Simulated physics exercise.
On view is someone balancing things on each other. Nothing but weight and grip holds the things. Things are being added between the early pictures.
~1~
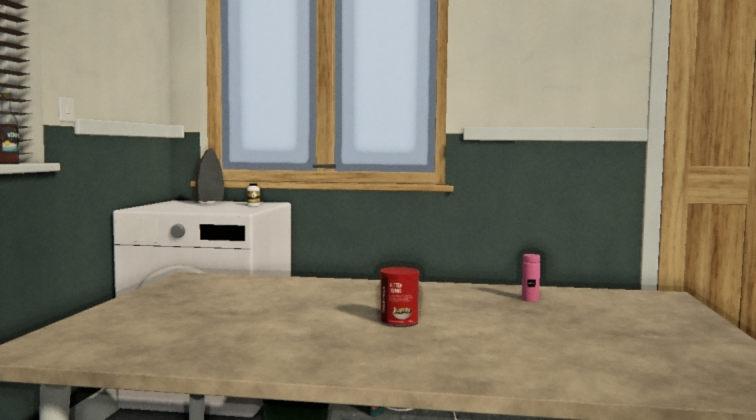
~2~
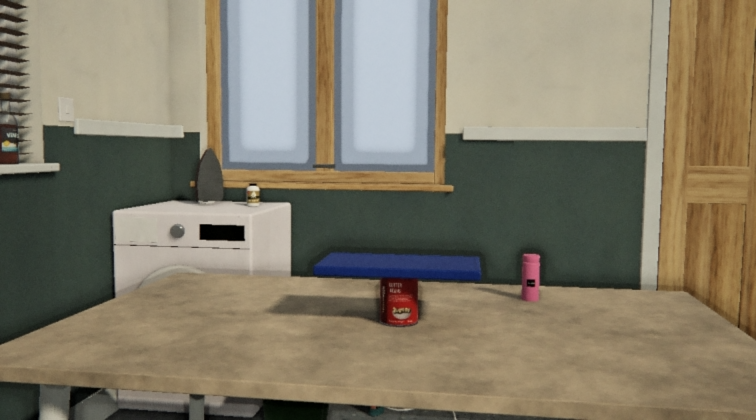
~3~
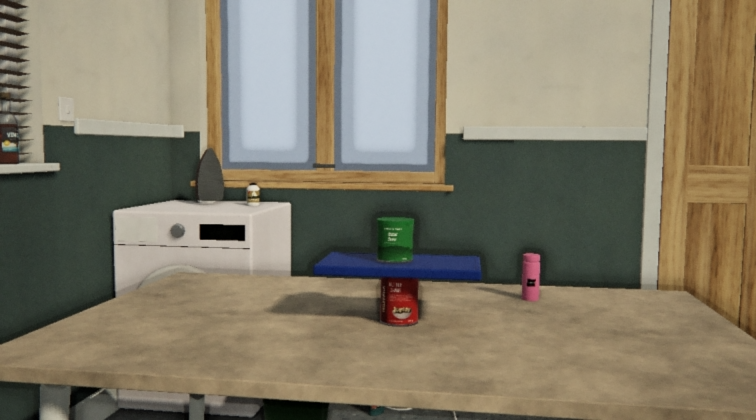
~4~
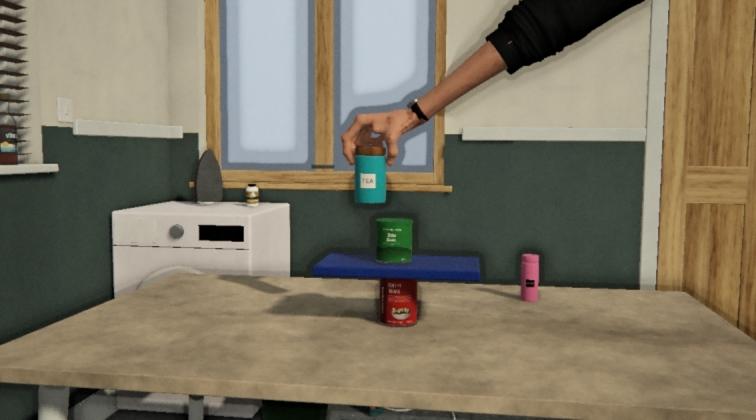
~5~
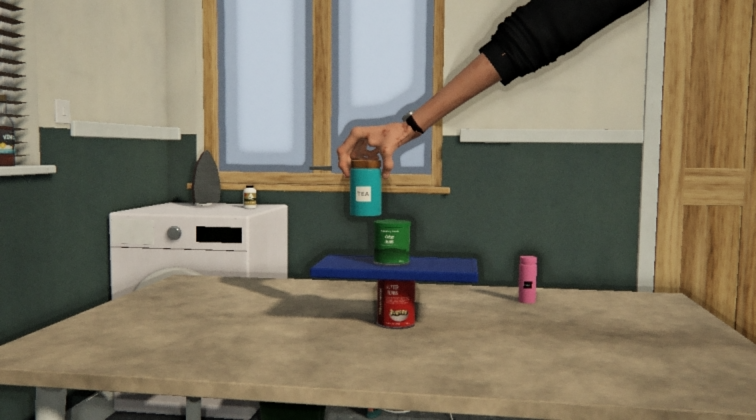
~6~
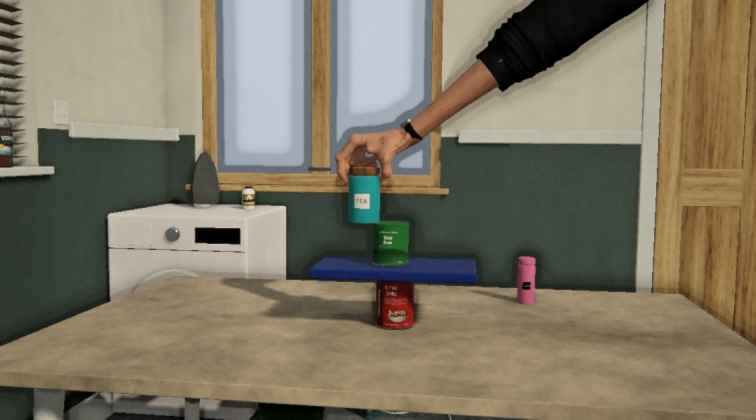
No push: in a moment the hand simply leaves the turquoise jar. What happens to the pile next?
Honestly, the pile doesn't make it, sadly.
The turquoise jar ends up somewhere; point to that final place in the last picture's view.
At about (206, 332).
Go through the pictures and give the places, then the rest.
In the first picture, the last thing is not in view yet; red tin (399, 297).
In the second picture, the last thing is not in view yet; blue tray (400, 265).
In the third picture, the last thing is not in view yet; red tin (399, 296).
The fourth picture shows still above its spot; turquoise jar (370, 175); blue tray (399, 266).
The fifth picture shows still above its spot; turquoise jar (366, 188); red tin (396, 299).
The sixth picture shows in place under the hand; turquoise jar (364, 194); blue tray (396, 268).
Then, 0.50 s later than the last frame, turquoise jar now fallen; green tin tilted by 43°; blue tray tilted by 43°.
Then, 1.00 s later than the last frame, green tin now fallen; blue tray tilted by 44°.
Then, 1.40 s later than the last frame, blue tray tilted by 36°.
When it is over, fallen, turquoise jar and green tin; moved from the start, blue tray; the other 2 as before. End places, in pixels of the last picture, turquoise jar near (206, 332). The pile loses its balance.
